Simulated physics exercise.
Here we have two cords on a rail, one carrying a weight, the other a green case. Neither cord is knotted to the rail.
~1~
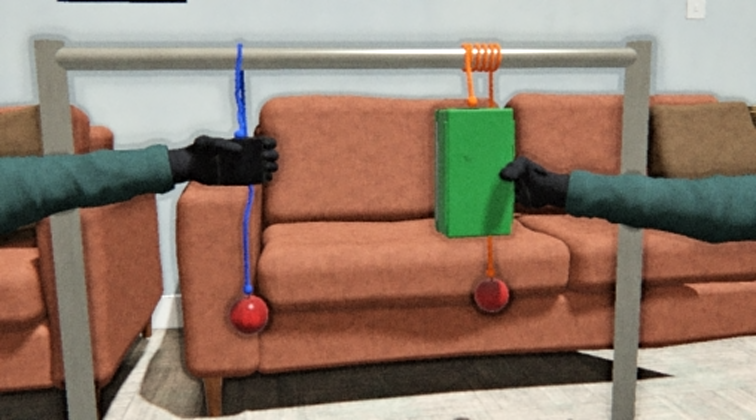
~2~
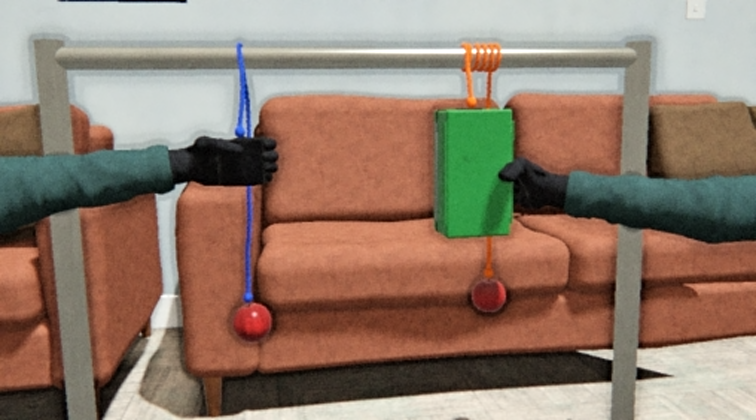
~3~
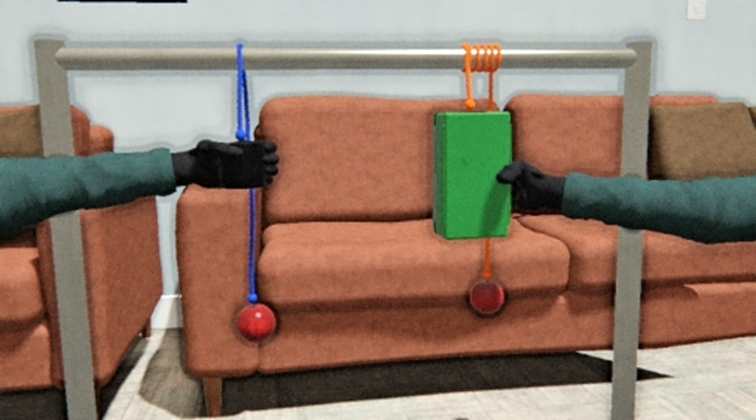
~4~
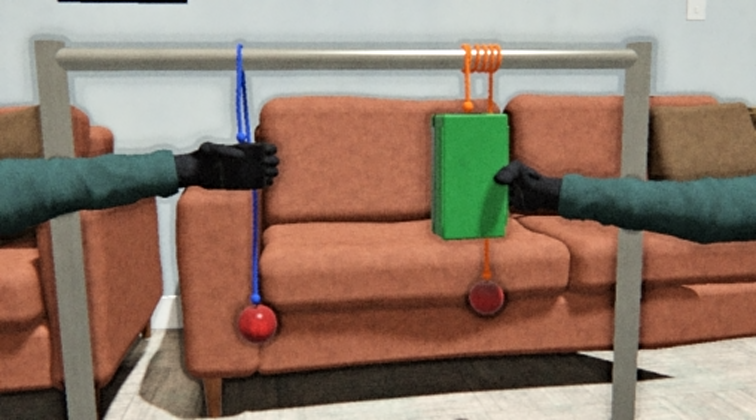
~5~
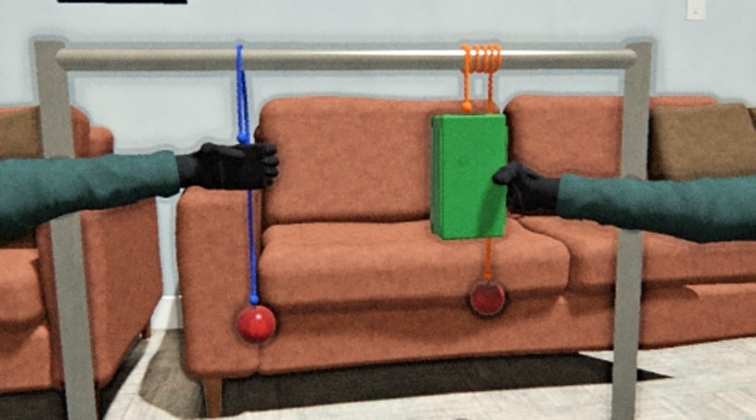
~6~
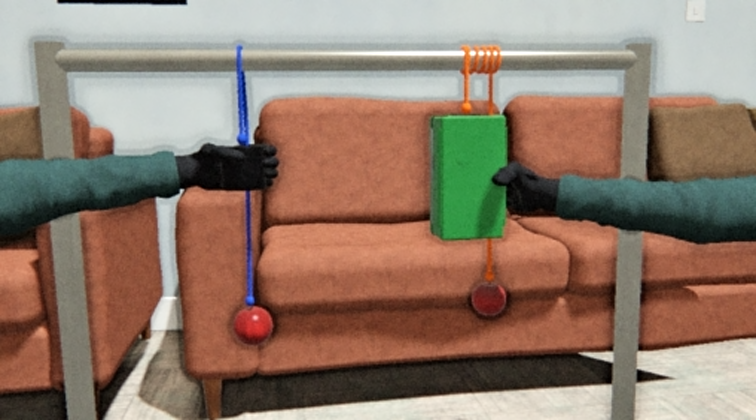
Two gloved hands hold a blue cord and a green case as red balls sway slightly.
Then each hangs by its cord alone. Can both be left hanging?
The weight drops; the green case keeps its height.
Then, 0.52 s after the last picture, weight on the floor; green case hanging near (469, 171).
At rest, weight on the floor; green case hanging near (468, 169). The weight pulls its rope through and the green case stays hanging.
